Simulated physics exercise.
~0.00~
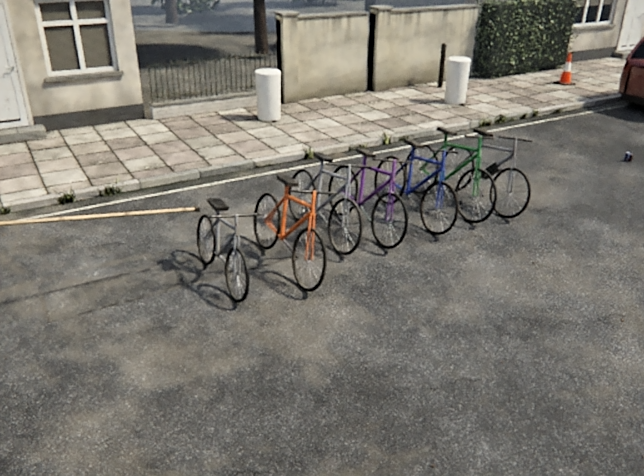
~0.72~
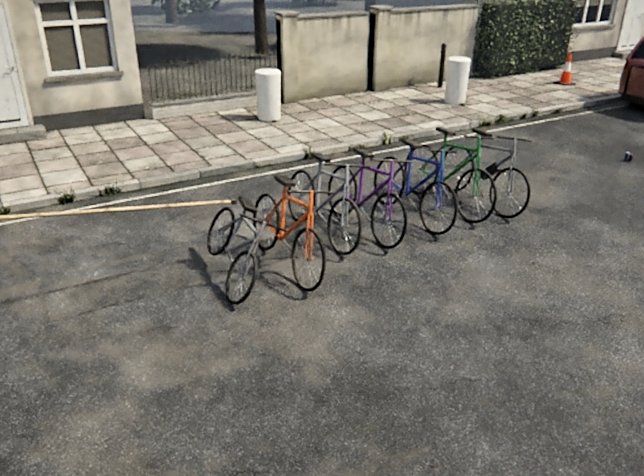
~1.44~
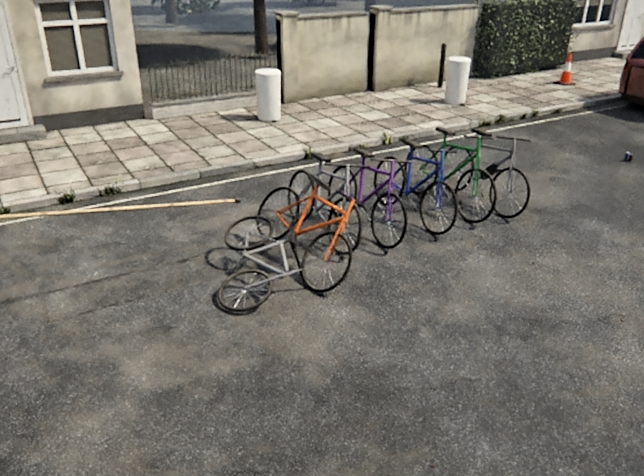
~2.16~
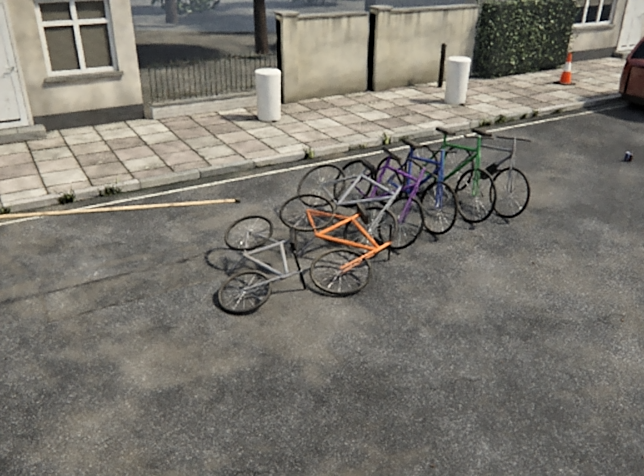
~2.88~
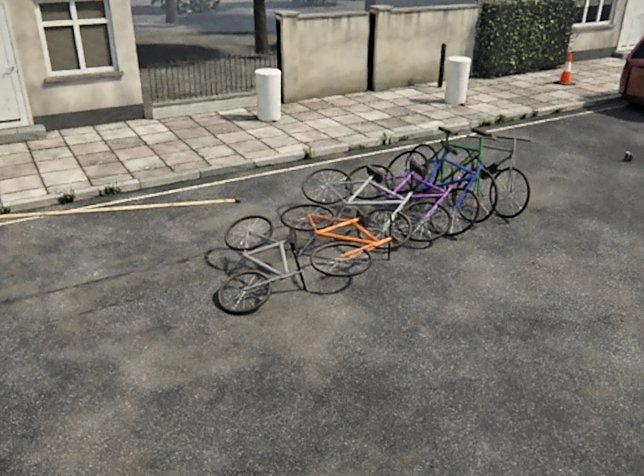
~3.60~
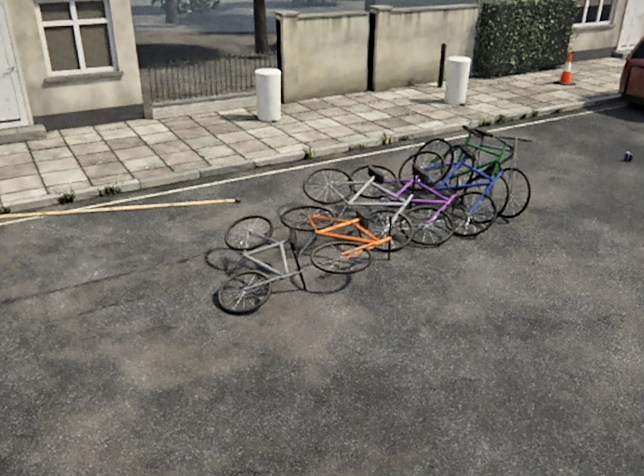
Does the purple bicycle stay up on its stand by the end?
No, the purple bicycle falls over to the right as the toppling passes along the row, and it ends up leaning steeply among the other bicycles.
We see a row of parked bicycles beside a road as a pole pushes the nearest grey one over to the right. The orange, purple and blue bicycles topple in turn against their neighbours, ending in an overlapping heap with only the bicycle at the far right end still standing.
